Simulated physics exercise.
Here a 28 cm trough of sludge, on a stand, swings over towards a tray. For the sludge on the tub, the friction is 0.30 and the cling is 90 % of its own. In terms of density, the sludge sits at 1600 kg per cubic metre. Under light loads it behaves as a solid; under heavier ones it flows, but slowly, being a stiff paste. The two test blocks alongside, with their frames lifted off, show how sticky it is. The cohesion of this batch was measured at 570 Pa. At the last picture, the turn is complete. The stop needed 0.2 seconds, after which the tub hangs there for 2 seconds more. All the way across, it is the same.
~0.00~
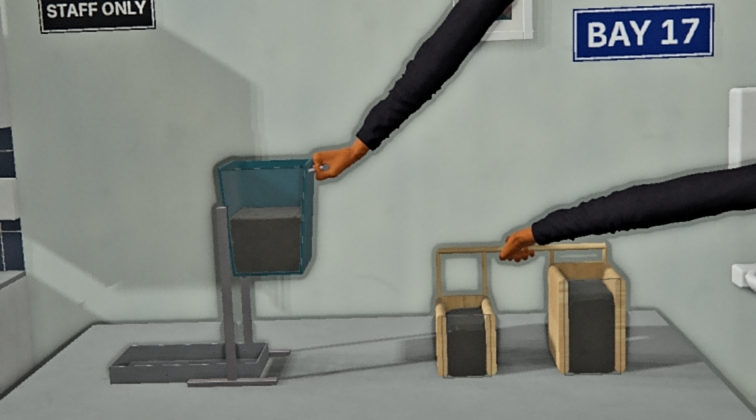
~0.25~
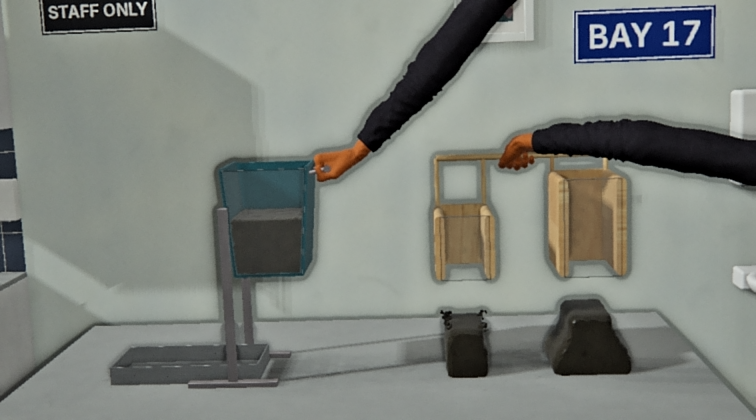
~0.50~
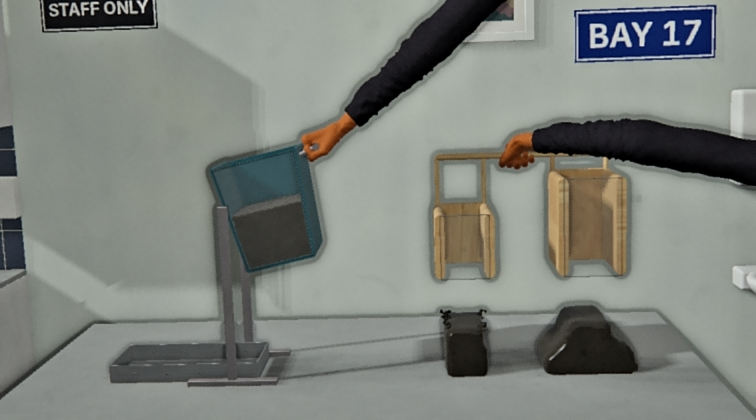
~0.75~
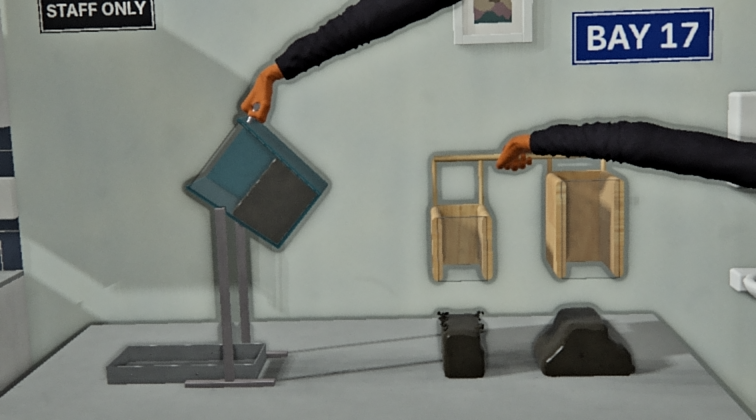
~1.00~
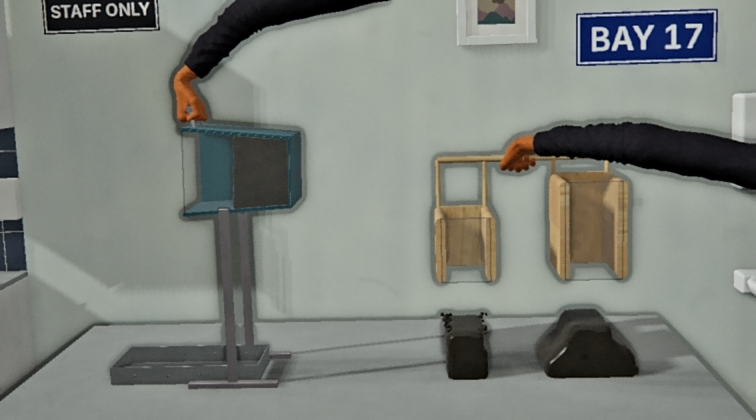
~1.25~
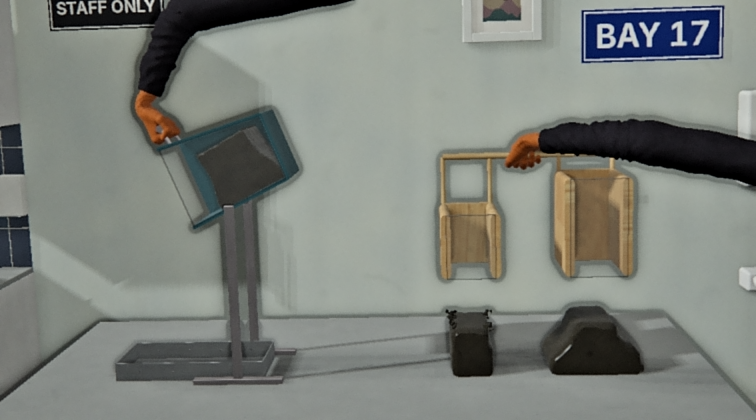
Two arms working, one lifting wooden moulds off two sagging dark blocks, the other then turning a blue sludge tub leftward.
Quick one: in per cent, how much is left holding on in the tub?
Expect around 0 %.
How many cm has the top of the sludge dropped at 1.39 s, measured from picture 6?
Around 8 cm below its level in the last picture.
By 1.39 s, the tub is at 111 degrees and holds 96 %.
By 1.56 s, the tub is at 111 degrees and holds 46 %.
By 1.73 s, the tub is at 111 degrees and holds 21 %.
By 1.90 s, the tub is at 111 degrees and holds 0 %.
By 3.25 s, at the end, the tub is at 111 degrees and holds 0 %.
